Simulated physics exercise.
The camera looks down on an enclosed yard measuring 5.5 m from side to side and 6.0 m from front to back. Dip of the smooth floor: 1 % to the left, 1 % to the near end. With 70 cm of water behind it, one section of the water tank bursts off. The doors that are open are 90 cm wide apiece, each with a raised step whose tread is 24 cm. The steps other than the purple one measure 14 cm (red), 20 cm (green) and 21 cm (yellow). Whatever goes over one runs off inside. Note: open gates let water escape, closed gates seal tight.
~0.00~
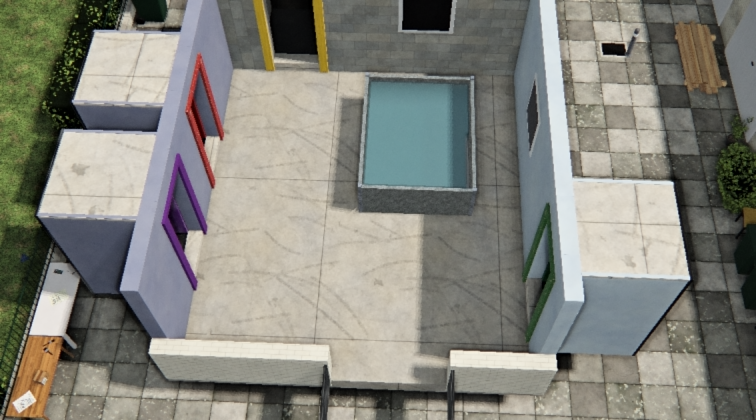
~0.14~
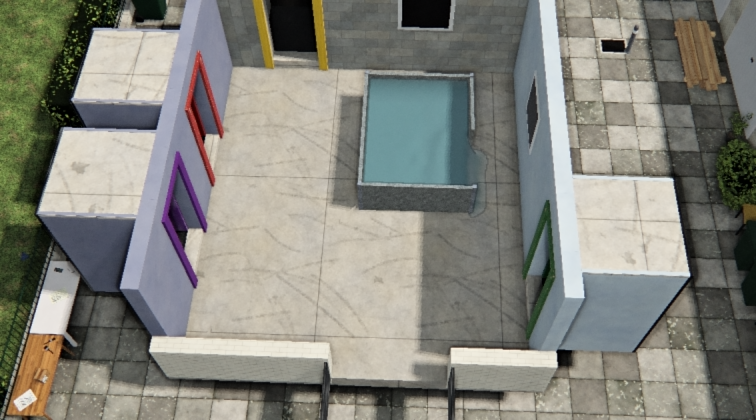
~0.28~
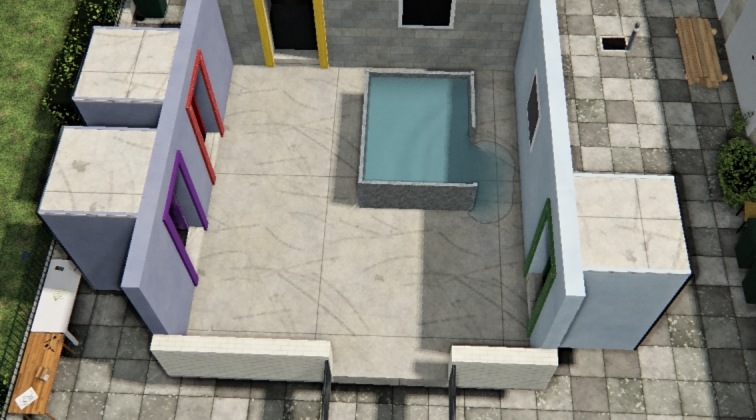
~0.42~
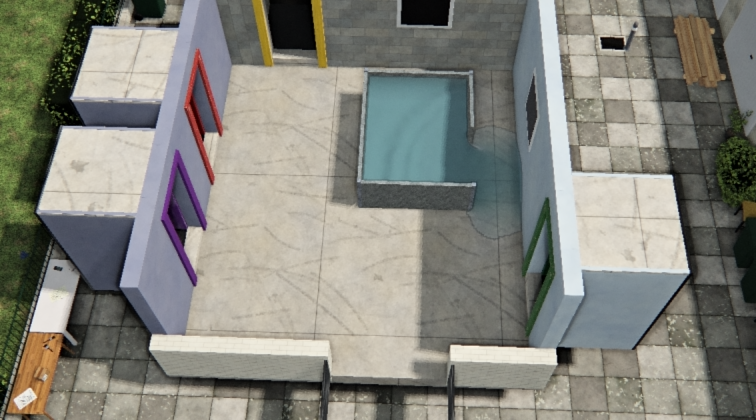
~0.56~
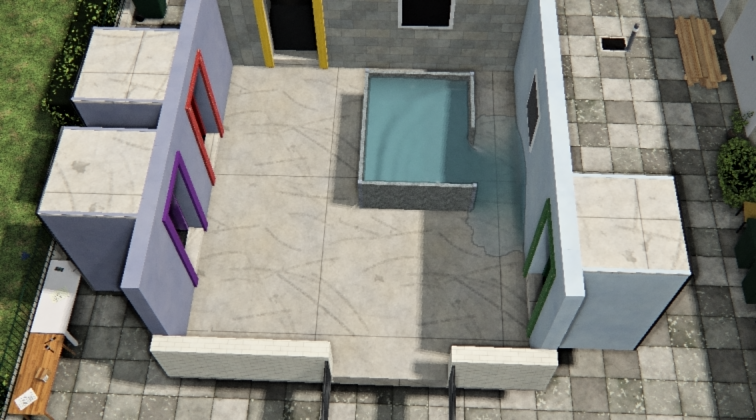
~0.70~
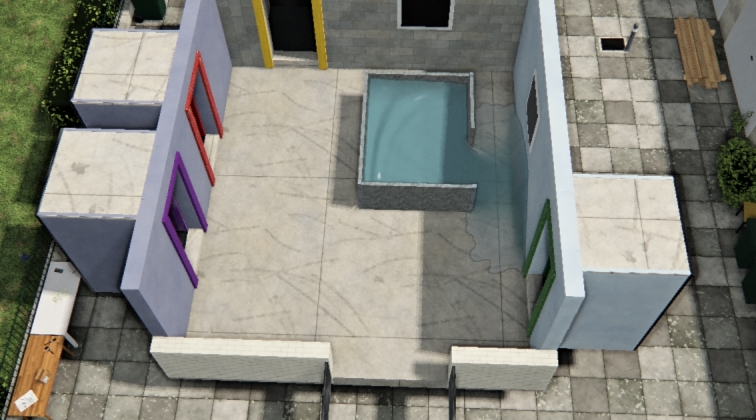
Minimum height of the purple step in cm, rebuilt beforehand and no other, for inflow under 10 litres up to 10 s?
11.5 cm.
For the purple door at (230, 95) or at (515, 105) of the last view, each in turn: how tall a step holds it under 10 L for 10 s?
18 and 23 cm.
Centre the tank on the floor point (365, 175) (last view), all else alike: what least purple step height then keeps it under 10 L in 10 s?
It should be around 11.0 cm high.
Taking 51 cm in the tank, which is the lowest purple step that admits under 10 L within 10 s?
Something near 7.5 cm should do.
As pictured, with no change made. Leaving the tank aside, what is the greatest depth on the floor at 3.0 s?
Roughly 32 cm.
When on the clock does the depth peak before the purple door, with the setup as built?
At roughly 7.5 s.
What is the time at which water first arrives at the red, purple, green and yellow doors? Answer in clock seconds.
Arrives: Red 4.0 s / purple 4.5 s / green 0.9 s / yellow 2.8 s.
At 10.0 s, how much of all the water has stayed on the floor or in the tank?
About 82 %.
After 1.4 s water covers 20 % of the floor, deepest (56 cm) near (516, 192); it has not reached the purple door.
After 3.0 s water covers 45 % of the floor, deepest (32 cm) near (515, 183); it has not reached the purple door.
After 10.0 s water covers 95 % of the floor, deepest (15 cm) near (331, 362); 14 cm at the purple door, 2 litres in over its 14 cm step.
At the purple door as built, the water arrived by 4.5 s and peaked near 14 cm at 7.4 s.
With a step of 9.5 cm, 25 litres would have come in within the 10 s; with 13 cm, 5 litres. So under 10 litres takes about 11.5 cm.
